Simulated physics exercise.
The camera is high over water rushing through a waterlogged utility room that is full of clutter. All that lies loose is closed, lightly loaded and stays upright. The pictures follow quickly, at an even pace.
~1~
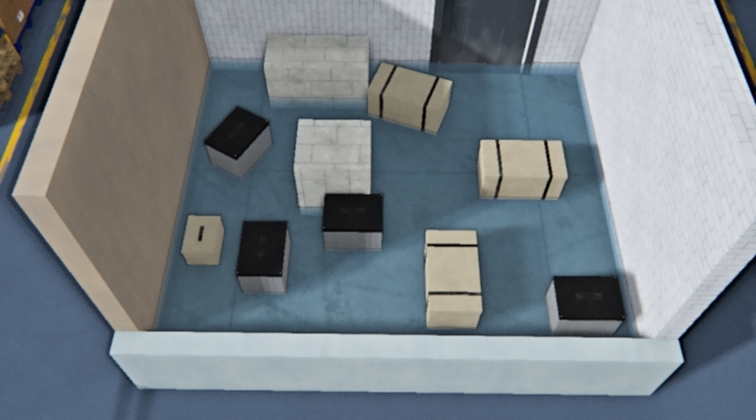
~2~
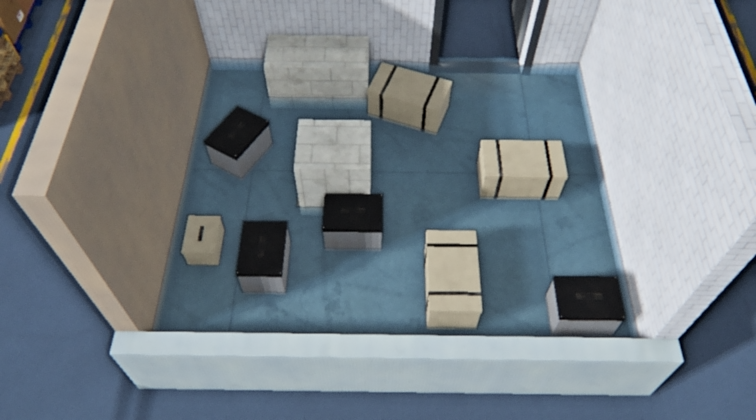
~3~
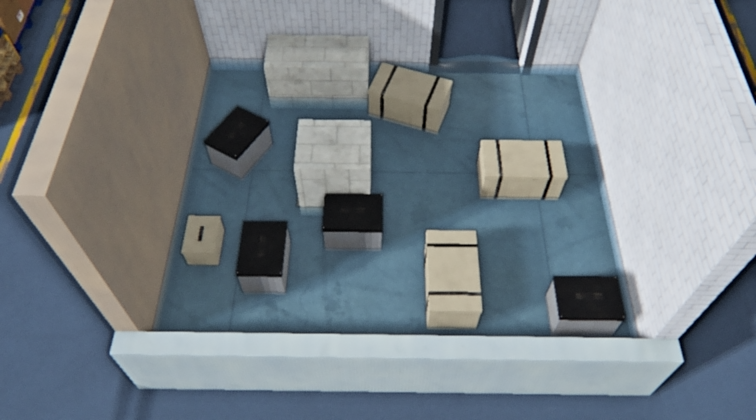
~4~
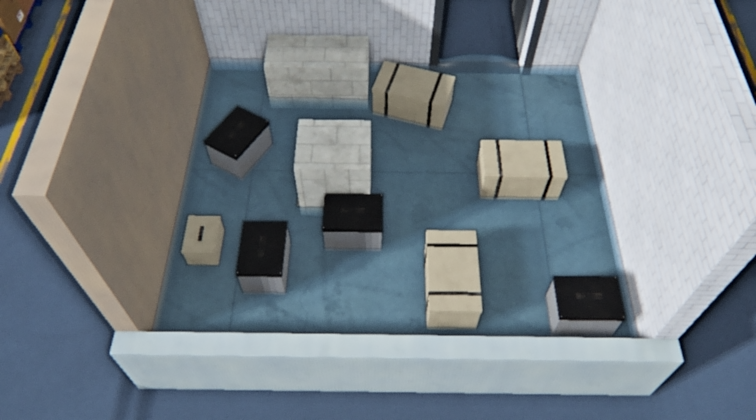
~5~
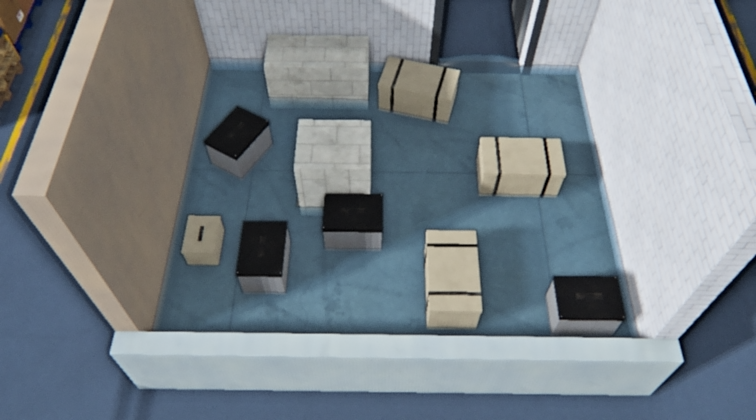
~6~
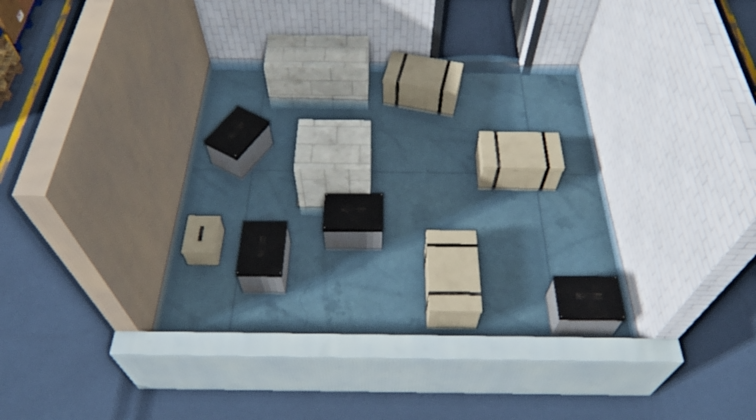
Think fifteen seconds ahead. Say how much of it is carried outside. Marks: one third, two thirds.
Share: Not even a third.
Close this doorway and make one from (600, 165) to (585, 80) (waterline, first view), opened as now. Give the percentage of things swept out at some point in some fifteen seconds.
Near 40 in a hundred.
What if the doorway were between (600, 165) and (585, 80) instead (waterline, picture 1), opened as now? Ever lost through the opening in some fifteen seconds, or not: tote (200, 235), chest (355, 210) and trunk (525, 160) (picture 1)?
One after the other: Inside, left behind, through.
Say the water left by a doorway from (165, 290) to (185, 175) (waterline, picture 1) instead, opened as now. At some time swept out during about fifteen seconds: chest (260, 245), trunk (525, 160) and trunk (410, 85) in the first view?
As listed: Washed out, kept in, left behind.
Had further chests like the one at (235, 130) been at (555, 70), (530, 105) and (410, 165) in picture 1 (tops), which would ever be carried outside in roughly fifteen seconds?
In that order: Washed out, washed out, gone.
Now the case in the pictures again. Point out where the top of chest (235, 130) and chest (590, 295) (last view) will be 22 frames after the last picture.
Near (309, 101) and (591, 257).
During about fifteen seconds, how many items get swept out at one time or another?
2 of them.
A moment on, 0 of 8 are out; 8 afloat.
Next, 1 of 8 are out; 7 afloat.
Later, 2 of 8 are out; 6 afloat.
In the end, 2 of 8 are out; 6 afloat.
